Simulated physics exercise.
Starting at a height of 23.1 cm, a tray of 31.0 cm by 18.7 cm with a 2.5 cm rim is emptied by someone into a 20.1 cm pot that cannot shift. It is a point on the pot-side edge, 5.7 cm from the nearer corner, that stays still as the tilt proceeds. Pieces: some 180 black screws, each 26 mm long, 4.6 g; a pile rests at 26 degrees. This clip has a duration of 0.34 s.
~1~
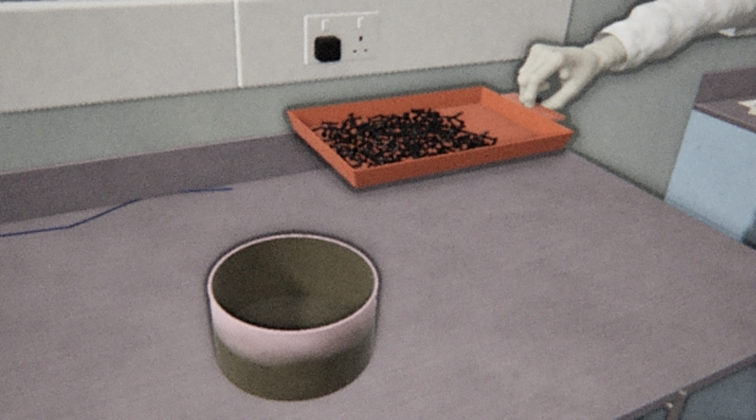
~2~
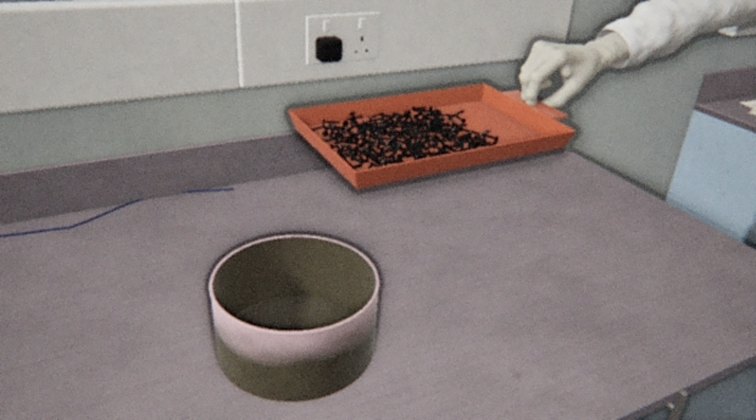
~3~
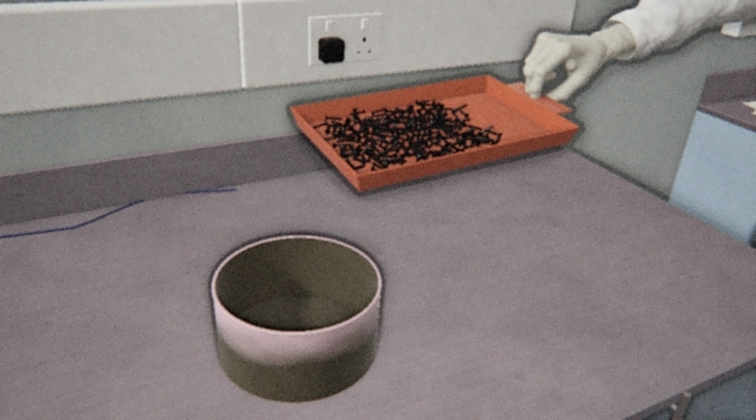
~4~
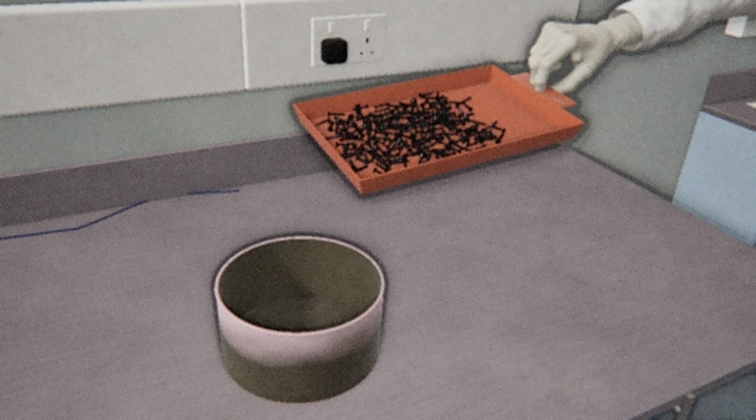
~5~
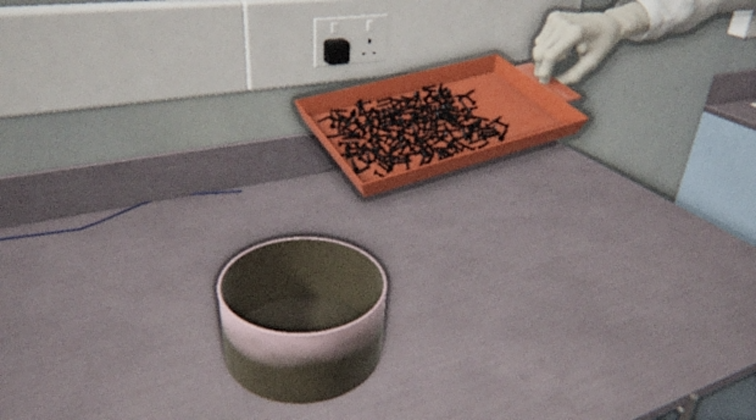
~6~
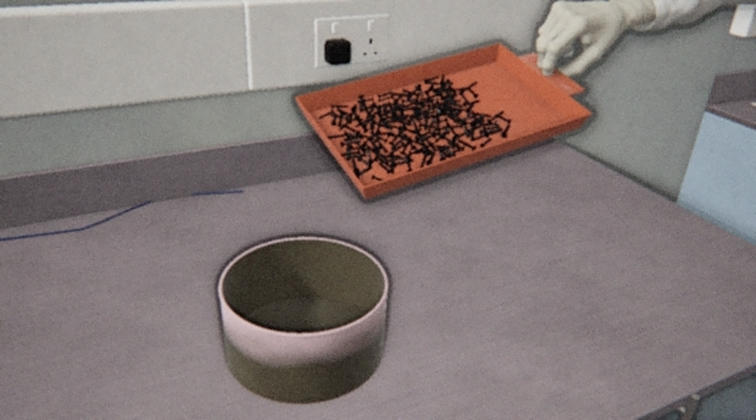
An orange tray holding a pile of small black screws slowly tilted toward its left front corner as a pale hand raised its right end, while a round pot stood still on the grey worktop.
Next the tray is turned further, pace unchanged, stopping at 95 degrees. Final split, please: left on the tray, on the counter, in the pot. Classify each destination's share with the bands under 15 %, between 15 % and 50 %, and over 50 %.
Tray: Under 15 %; counter: Between 15 % and 50 %; pot: Over 50 %.
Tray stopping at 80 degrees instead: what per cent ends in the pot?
Then about 60 per cent.
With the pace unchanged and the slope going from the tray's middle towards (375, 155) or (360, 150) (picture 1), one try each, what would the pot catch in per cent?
About 100 per cent on the first try and 60 per cent on the second.
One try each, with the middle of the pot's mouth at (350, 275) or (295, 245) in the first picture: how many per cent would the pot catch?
First try about 100 per cent, second try about 15 per cent.
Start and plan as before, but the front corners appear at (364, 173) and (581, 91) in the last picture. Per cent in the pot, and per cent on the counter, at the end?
Pot 90 % / counter 10 %.
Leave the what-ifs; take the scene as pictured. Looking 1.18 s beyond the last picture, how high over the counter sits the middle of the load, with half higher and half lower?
Median height: Approx. 24 cm.
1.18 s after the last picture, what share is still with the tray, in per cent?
About 85 per cent.
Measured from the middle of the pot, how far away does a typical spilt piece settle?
I'd say around 14 centimetres.
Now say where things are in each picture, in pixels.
The first picture shows tray tilt 0 degrees, front corners at (357, 167) and (566, 131); middle of the pieces at (404, 138); pot at (295, 278).
The second picture shows tray tilt 1 degrees, front corners at (358, 168) and (568, 129); middle of the pieces at (405, 137).
The third picture shows tray tilt 4 degrees, front corners at (360, 172) and (571, 126), lowest corner left front; middle of the pieces at (407, 135).
The fourth picture shows tray tilt 8 degrees, front corners at (363, 175) and (576, 121), lowest corner left front; middle of the pieces at (411, 131).
The fifth picture shows tray tilt 11 degrees, front corners at (365, 179) and (580, 116), lowest corner left front; middle of the pieces at (413, 128).
The sixth picture shows tray tilt 15 degrees, front corners at (366, 182) and (583, 112), lowest corner left front; middle of the pieces at (415, 124); pot at (305, 281).
Then, 0.71 s after the last picture, tilt 53 degrees; the tray holds 100 %, the pot 0 %.
Then, 1.18 s after the last picture, tilt 77 degrees; the tray holds 85 %, the pot 5 %.
Then, 1.72 s after the last picture, tilt 95 degrees; the tray holds 0 %, the pot 60 %.
In the end, tray 0 %, counter 35 %, pot 65 %.
